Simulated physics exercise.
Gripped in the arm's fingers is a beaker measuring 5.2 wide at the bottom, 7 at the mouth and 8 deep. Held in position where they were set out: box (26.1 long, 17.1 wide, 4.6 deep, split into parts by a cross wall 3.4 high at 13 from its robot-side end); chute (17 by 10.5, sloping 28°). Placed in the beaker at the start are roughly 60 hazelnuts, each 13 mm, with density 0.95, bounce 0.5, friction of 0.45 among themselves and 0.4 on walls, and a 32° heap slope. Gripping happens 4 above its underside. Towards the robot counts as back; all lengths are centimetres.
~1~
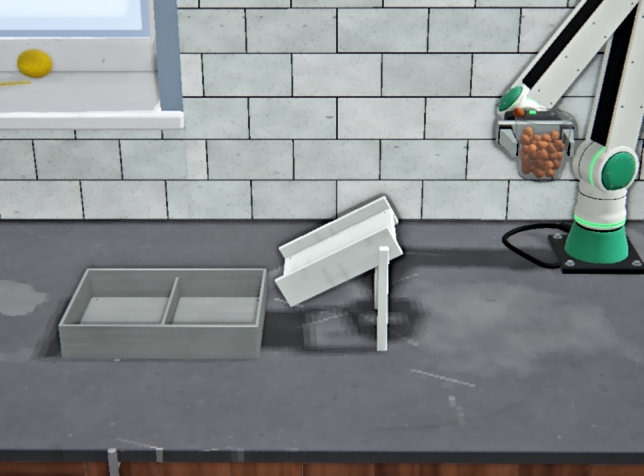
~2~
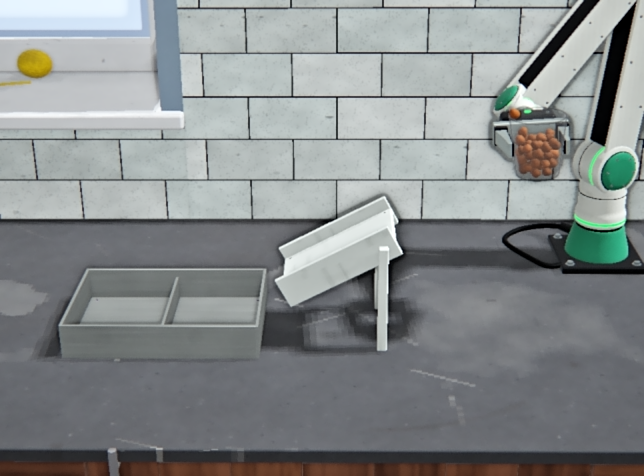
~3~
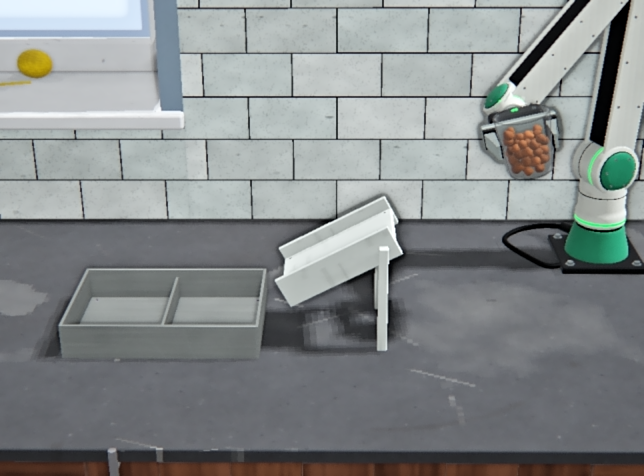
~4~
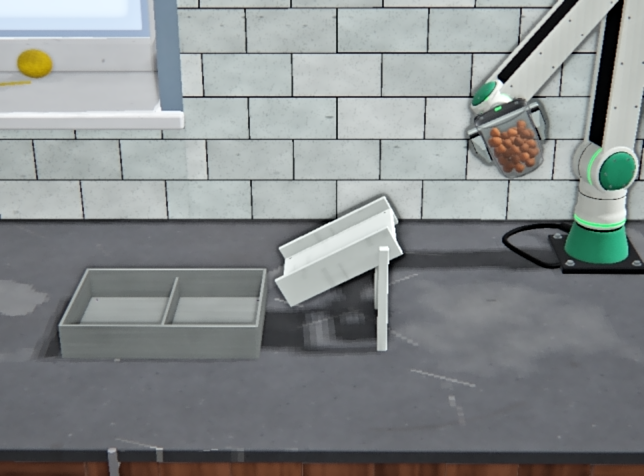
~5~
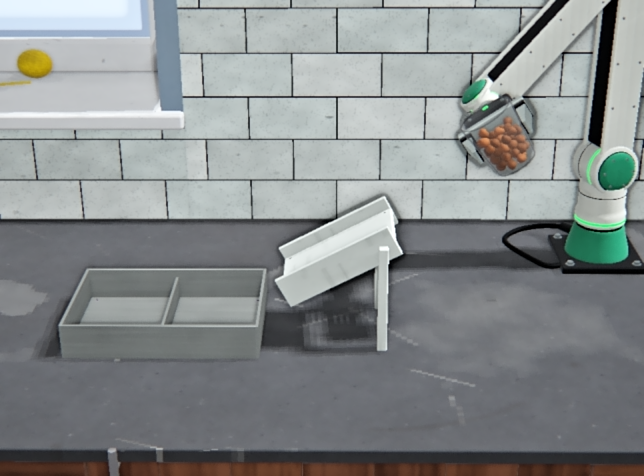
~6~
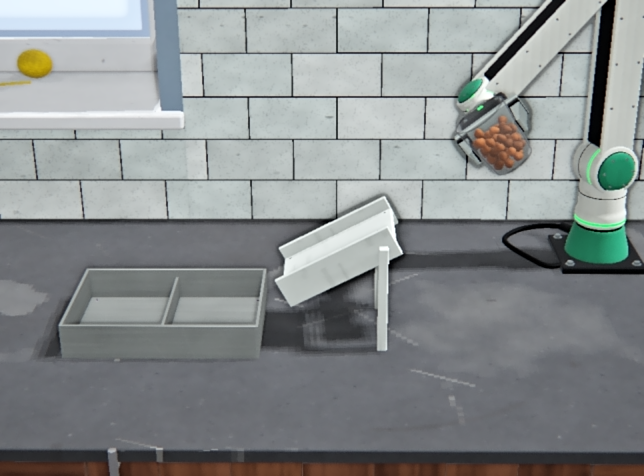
In the video, a robot arm at the right holds a clear beaker of hazelnuts above a grey counter, moves it a short way left and gradually tilts it leftward, while a sloped white chute and a divided grey tray stay still.
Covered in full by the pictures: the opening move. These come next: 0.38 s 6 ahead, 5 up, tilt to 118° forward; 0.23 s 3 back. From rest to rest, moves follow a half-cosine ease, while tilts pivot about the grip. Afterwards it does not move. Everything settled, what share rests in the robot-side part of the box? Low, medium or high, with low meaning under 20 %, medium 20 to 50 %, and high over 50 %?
Answer: Medium.
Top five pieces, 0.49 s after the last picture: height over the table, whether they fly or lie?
30 cm, more or less.
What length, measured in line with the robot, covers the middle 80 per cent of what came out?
It covers roughly 50 centimetres.
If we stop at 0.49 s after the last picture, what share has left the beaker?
About 70 per cent.
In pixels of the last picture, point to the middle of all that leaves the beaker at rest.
About (243, 322).
Then, 0.24 s on, tilted 95° forward, highest piece 34 above the table; 60 in the beaker.
Then, 0.49 s on, tilted 118° forward, highest piece 30 above the table; 17 in the beaker, 43 on the chute or in flight.
Then, 0.81 s on, tilted 118° forward, highest piece 15 above the table; 23 in the robot-side part, 19 on the table or floor, 3 in the far-side part, 15 on the chute or in flight.
Then, 1.86 s on, tilted 118° forward, highest piece 1 above the table; 32 on the table or floor, 24 in the robot-side part, 4 in the far-side part.
In the end, 32 on the table or floor, 24 in the robot-side part, 4 in the far-side part. That is 40 % in the robot-side part of the box.
